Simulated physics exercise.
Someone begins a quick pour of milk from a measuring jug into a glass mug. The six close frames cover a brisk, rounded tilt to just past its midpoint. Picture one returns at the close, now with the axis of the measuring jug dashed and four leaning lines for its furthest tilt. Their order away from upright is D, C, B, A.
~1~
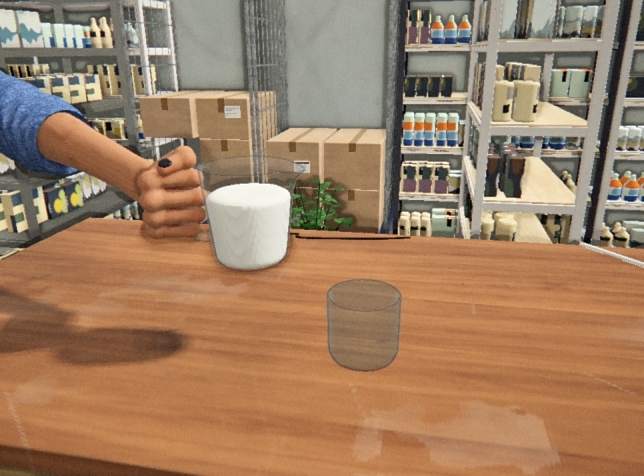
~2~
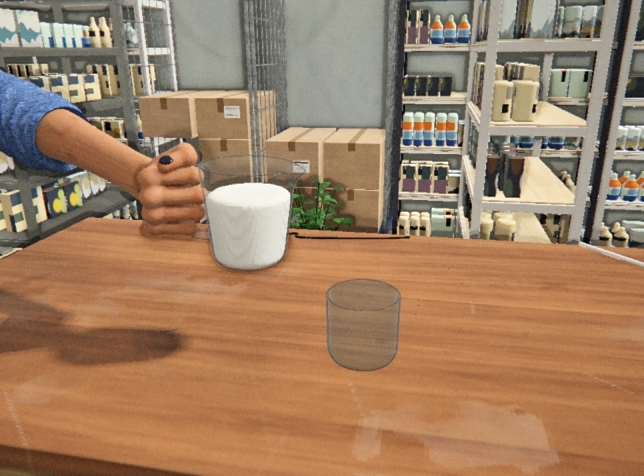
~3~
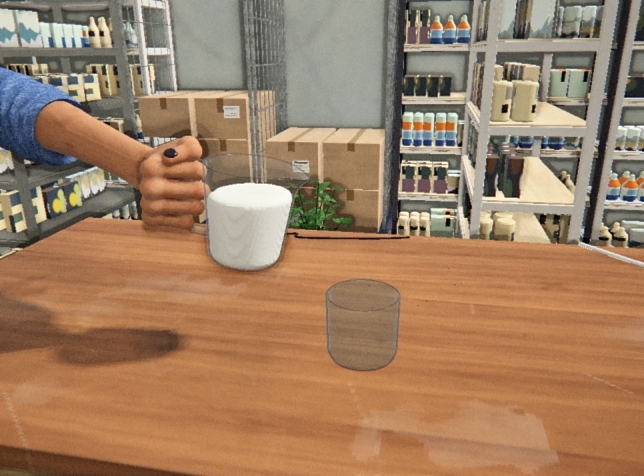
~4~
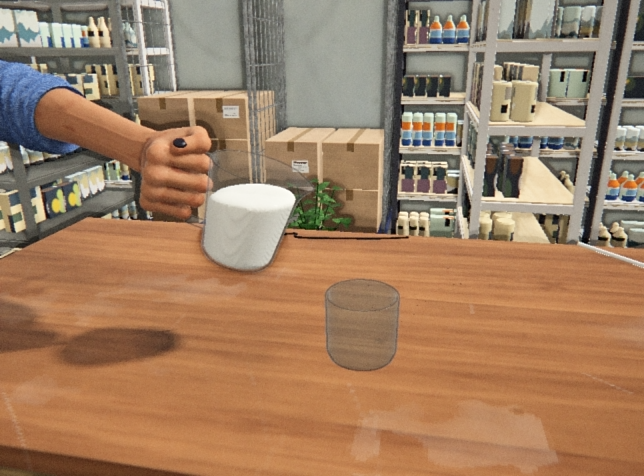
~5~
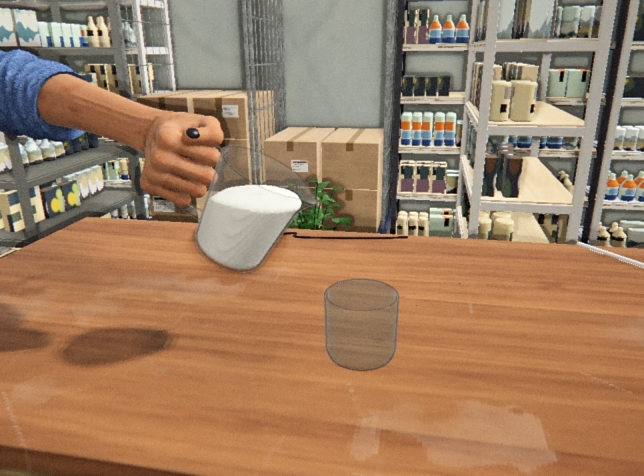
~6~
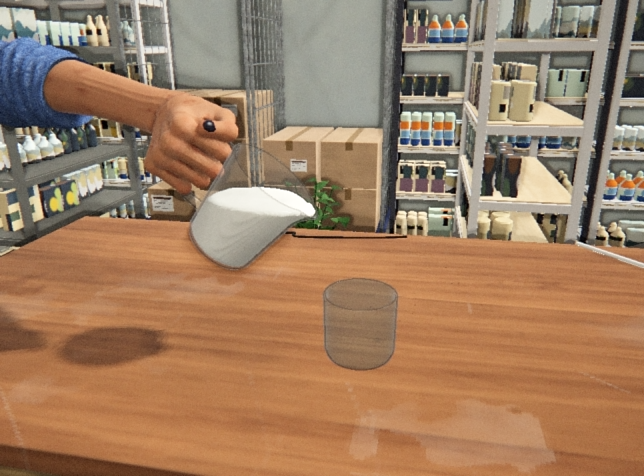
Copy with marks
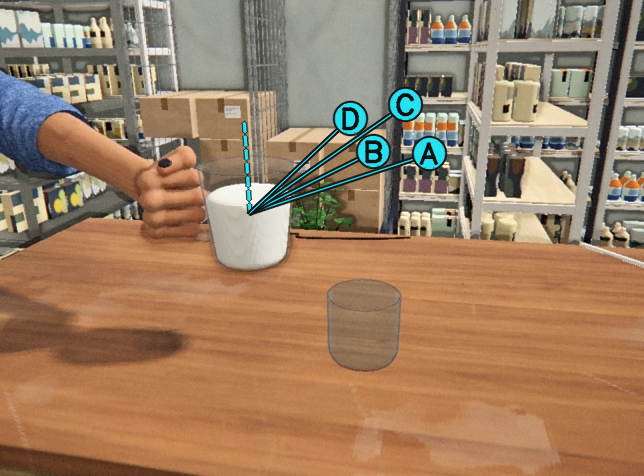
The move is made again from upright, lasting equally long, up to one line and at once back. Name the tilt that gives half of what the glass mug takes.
It is B.
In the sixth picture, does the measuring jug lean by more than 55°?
No.
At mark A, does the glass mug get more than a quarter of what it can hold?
Yes.
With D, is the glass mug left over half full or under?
Under half.
On the marked copy, A at (413, 159); B at (358, 159); C at (391, 114); D at (338, 129).
With A, the glass mug ends with about 64 % of what it can hold.
With B, the glass mug ends with about 48 % of what it can hold.
With C, the glass mug ends with about 32 % of what it can hold.
With D, the glass mug ends with about 17 % of what it can hold.
